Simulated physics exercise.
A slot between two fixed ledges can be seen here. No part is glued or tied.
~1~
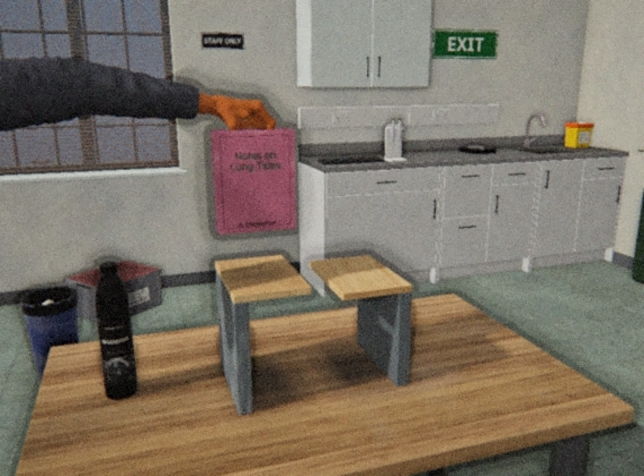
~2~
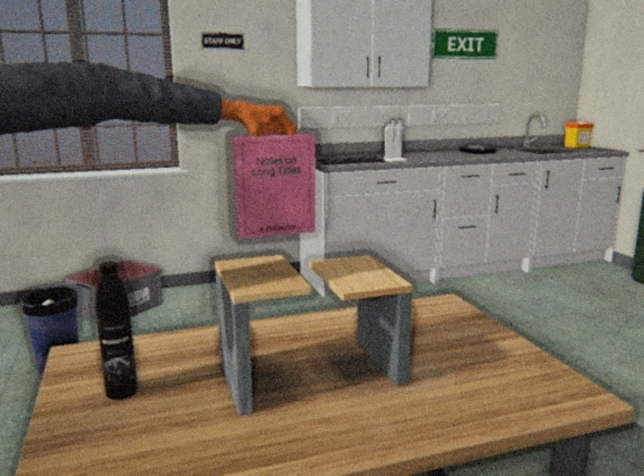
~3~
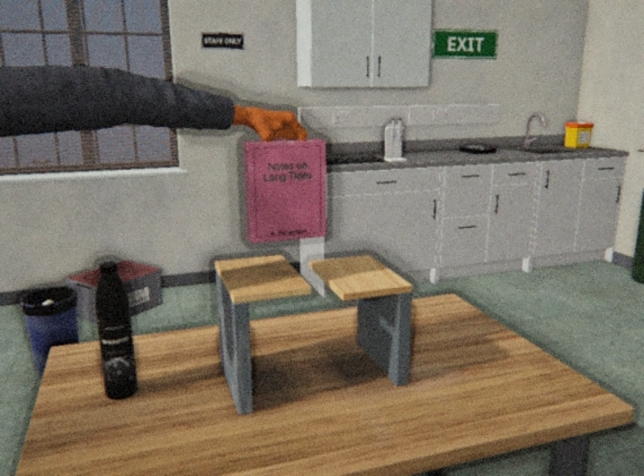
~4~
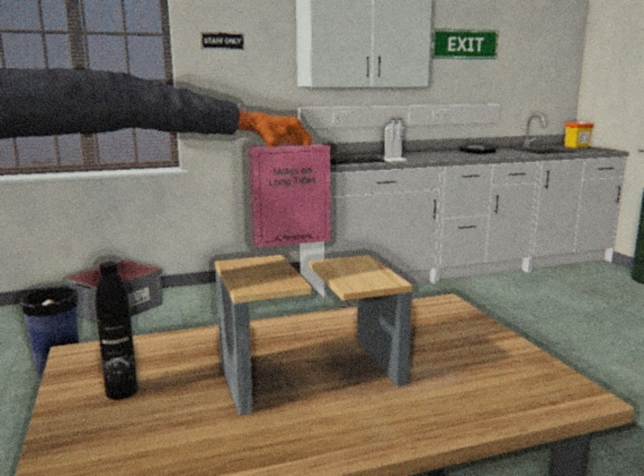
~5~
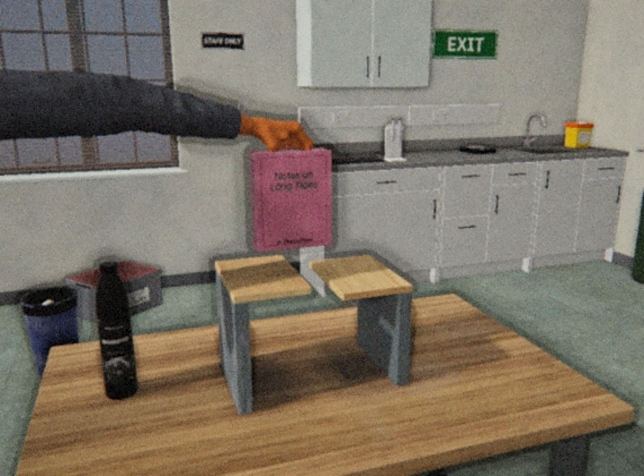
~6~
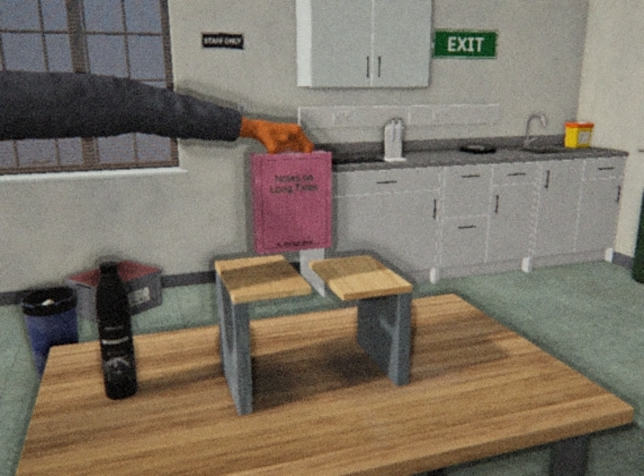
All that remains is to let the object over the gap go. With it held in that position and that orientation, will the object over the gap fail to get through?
Yes - it is trapped.
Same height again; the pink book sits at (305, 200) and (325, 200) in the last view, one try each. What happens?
So, first time round it does not get through, then next time it does not get through.
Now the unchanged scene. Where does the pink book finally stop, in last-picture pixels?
End position, last frame: About (292, 224).
Then, 0.32 s later than the last frame, pink book moved a little near (292, 224).
Then, 0.66 s later than the last frame, pink book resting near (292, 224).
When it is over, moved from the start, pink book; black bottle as before. End places, in pixels of the last picture, pink book near (292, 224). The book lodges.
